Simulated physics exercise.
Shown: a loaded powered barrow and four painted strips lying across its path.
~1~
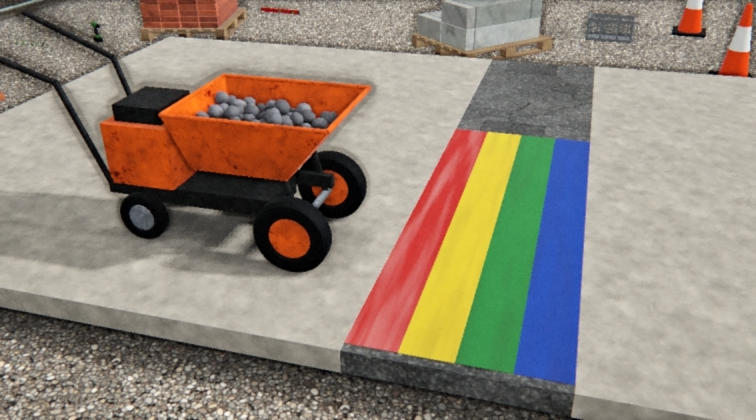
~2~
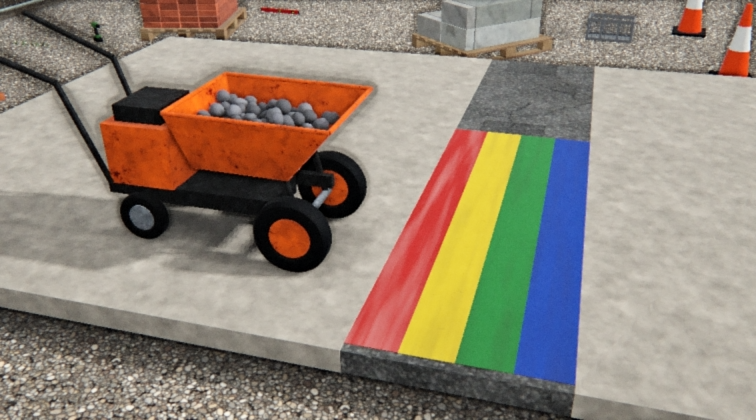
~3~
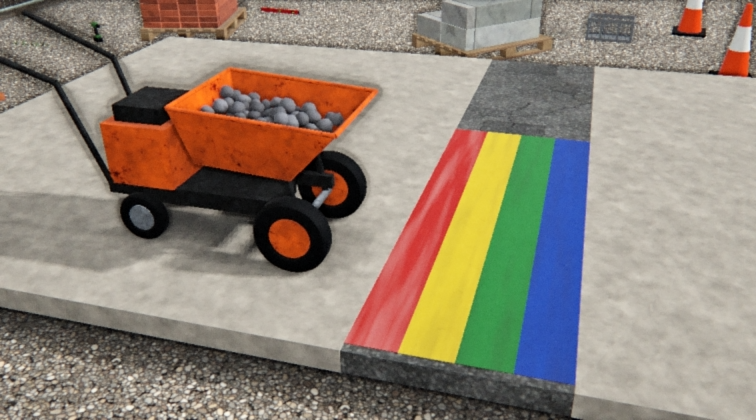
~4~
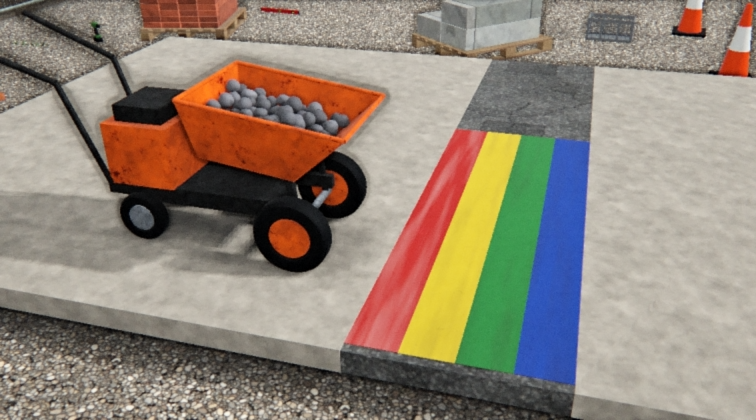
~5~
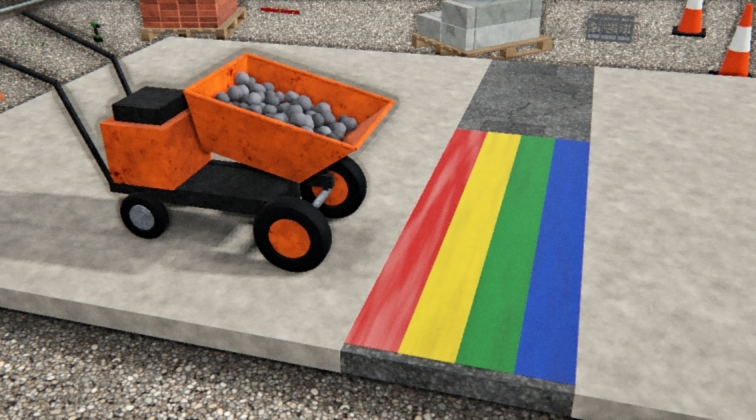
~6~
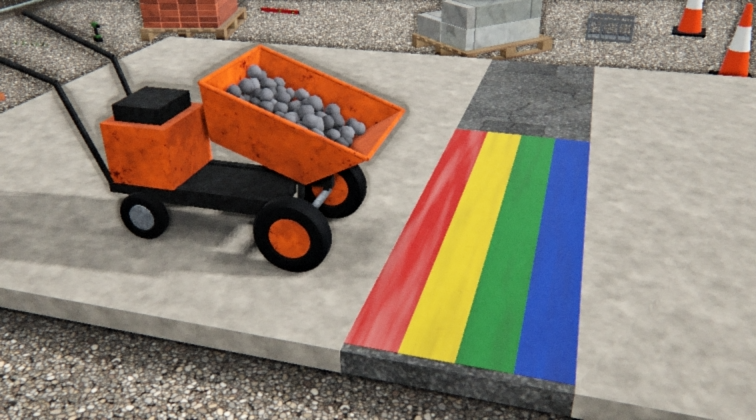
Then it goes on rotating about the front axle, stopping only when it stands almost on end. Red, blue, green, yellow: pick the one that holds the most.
Pick: Yellow.
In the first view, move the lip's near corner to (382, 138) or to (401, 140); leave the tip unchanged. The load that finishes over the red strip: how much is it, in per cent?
Some 0 % then some 0 %.
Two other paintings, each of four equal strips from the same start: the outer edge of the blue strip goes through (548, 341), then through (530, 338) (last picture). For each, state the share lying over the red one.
First 0 in a hundred, then 0 in a hundred.
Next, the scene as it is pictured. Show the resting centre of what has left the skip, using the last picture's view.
Last view, resting centre - approx. (469, 258).
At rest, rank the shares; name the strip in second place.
The green one.
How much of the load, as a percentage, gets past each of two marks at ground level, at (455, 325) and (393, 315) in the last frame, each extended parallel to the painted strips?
Close to 30 % and 70 %, in that order.
Soon, skip tipped steeply; all in the skip.
A while on, skip tipped right over; most in the skip; a stray few over the red strip; about a quarter over the yellow strip.
Towards the end, skip tipped right over; about a third in the skip; a small part over the red strip; about a third over the yellow strip; about a quarter over the green strip; a small part over the blue strip; a stray few off the paint.
Finally, skip tipped right over; about a third in the skip; a small part over the red strip; about a third over the yellow strip; about a quarter over the green strip; a small part over the blue strip; a stray few off the paint.
